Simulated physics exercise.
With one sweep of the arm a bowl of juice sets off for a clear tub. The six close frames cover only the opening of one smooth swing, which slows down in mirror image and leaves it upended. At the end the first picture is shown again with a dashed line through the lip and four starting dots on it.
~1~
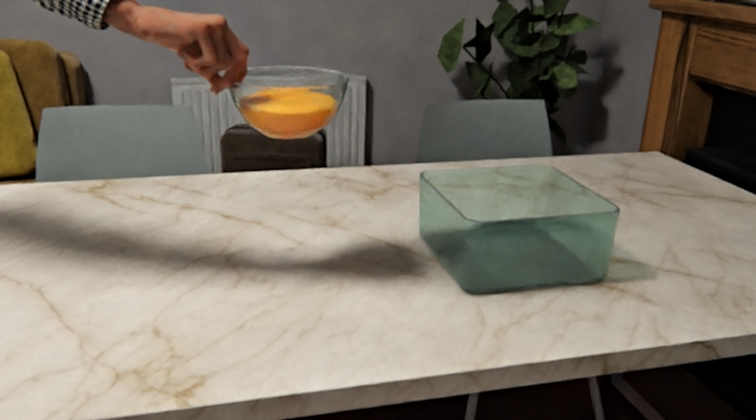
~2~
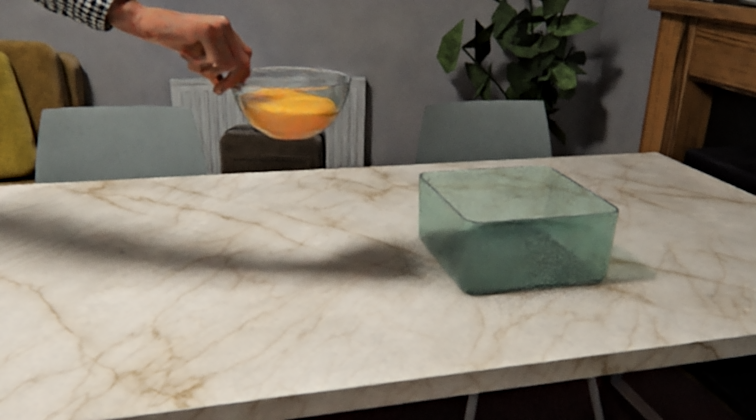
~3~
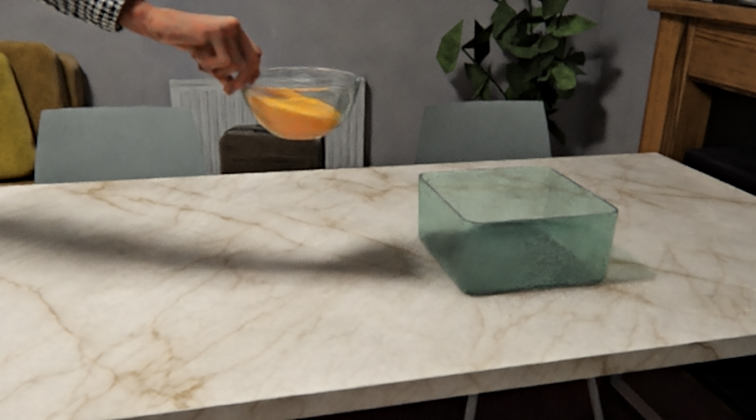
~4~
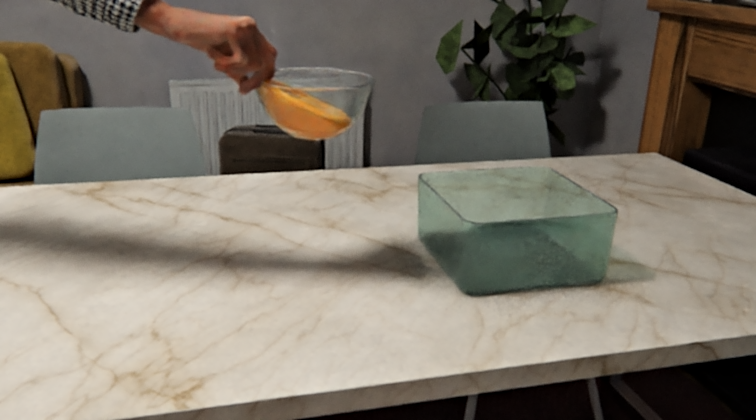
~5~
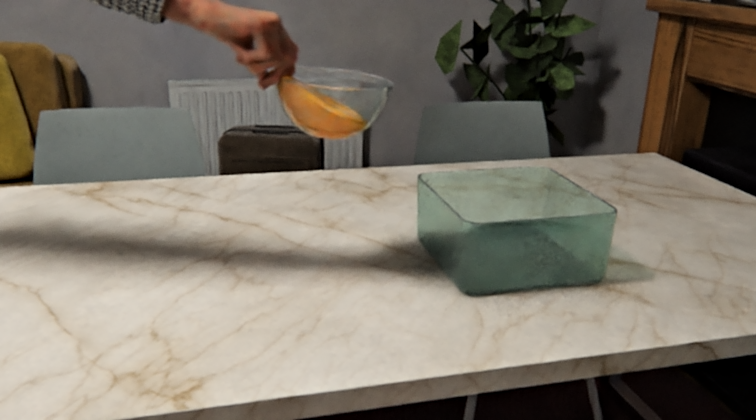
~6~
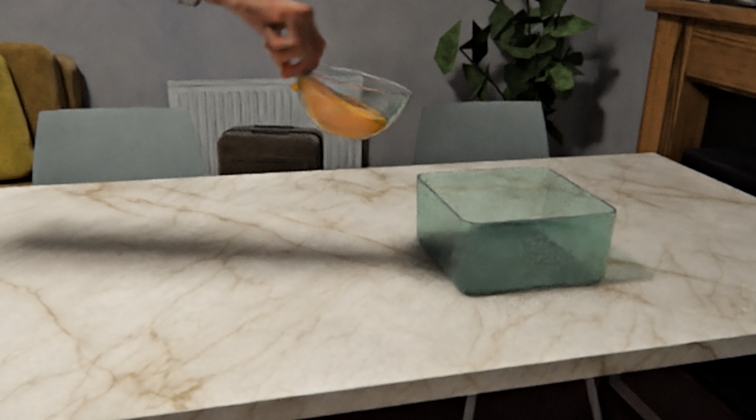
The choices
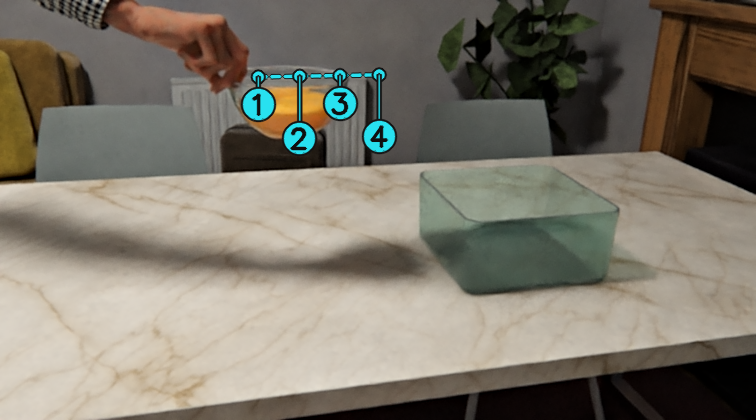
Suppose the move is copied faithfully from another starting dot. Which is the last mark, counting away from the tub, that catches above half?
Go for 2.
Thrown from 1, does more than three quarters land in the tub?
No, less.
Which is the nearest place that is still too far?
The answer is 1.
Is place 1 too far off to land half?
Yes.
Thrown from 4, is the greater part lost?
No, that is safe.
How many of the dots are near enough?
Three of them.
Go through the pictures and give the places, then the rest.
Upright, lip at (344, 75); tub from (460, 292) to (604, 277); nothing has left yet, in the first picture.
Upright, lip at (347, 76); nothing has left yet, in the second picture.
Upright, lip at (356, 76); nothing has left yet, in the third picture.
Upright, lip at (370, 77); nothing has left yet, in the fourth picture.
Tipped about 4°, lip at (388, 81); juice is over the rim, down to (271, 77), in the fifth picture.
Tipped about 13°, lip at (407, 89); nothing has left yet, in the sixth picture.
On the marked copy, 1 at (258, 76); 2 at (299, 76); 3 at (340, 75); 4 at (379, 74).
With 1, about 35 % lands in the tub, 60 % falls short and 5 % goes beside or beyond.
With 2, about 64 % lands in the tub, 29 % falls short and 8 % goes beside or beyond.
With 3, about 82 % lands in the tub, 11 % falls short and 7 % goes beside or beyond.
With 4, about 91 % lands in the tub, 5 % falls short and 4 % goes beside or beyond.
